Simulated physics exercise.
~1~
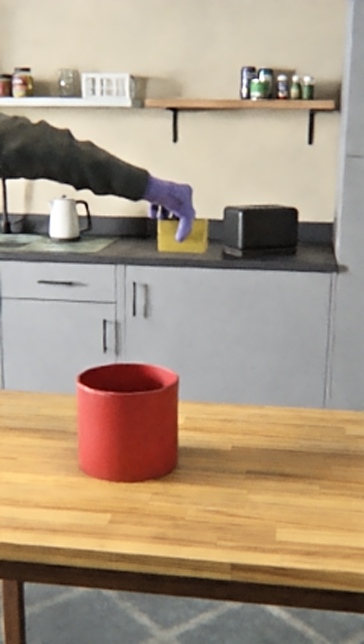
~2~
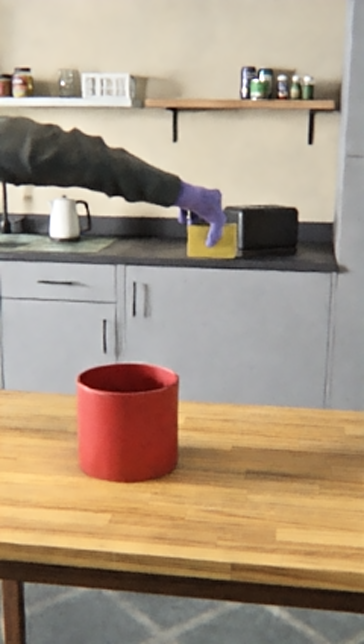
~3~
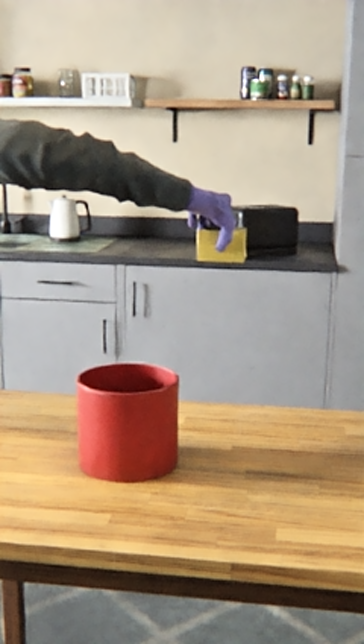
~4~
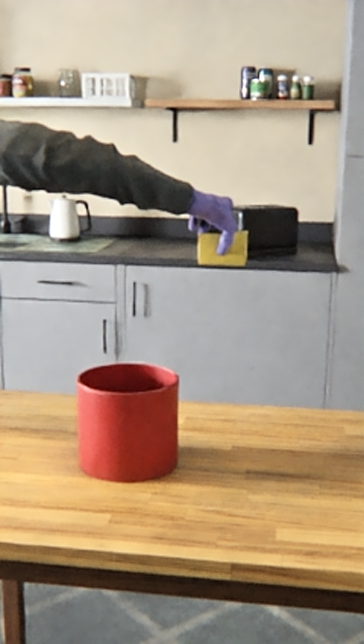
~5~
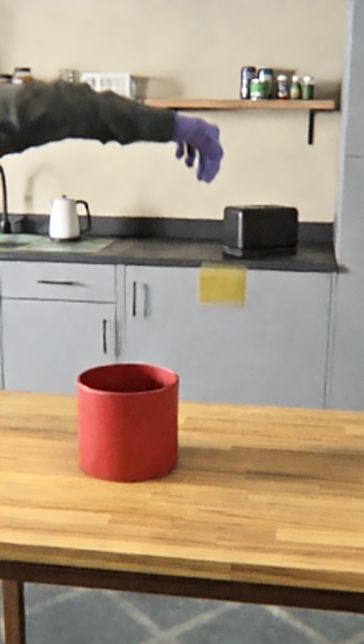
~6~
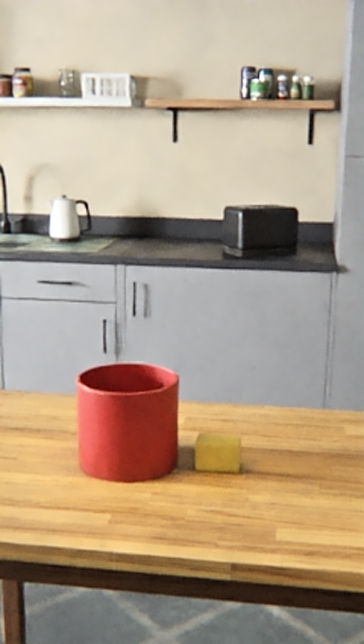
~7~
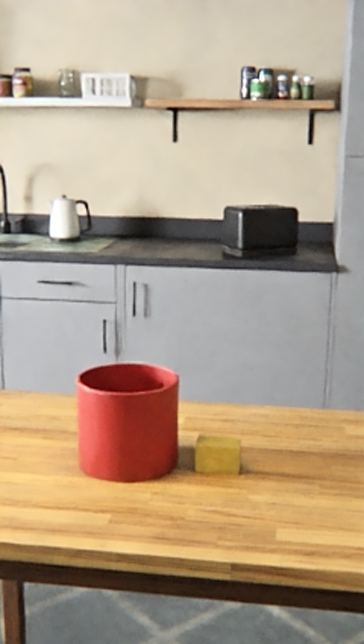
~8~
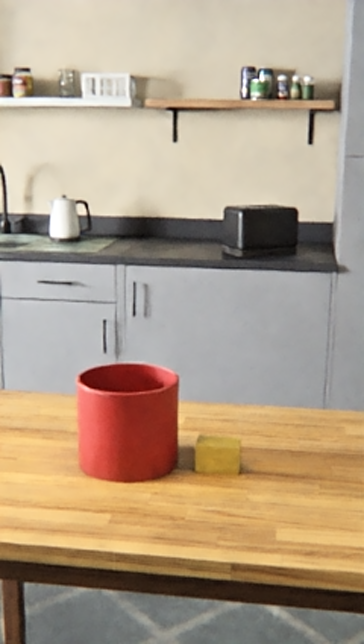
In a kitchen, a gloved hand moves a yellow block rightward and releases it, the block landing beside a red container.
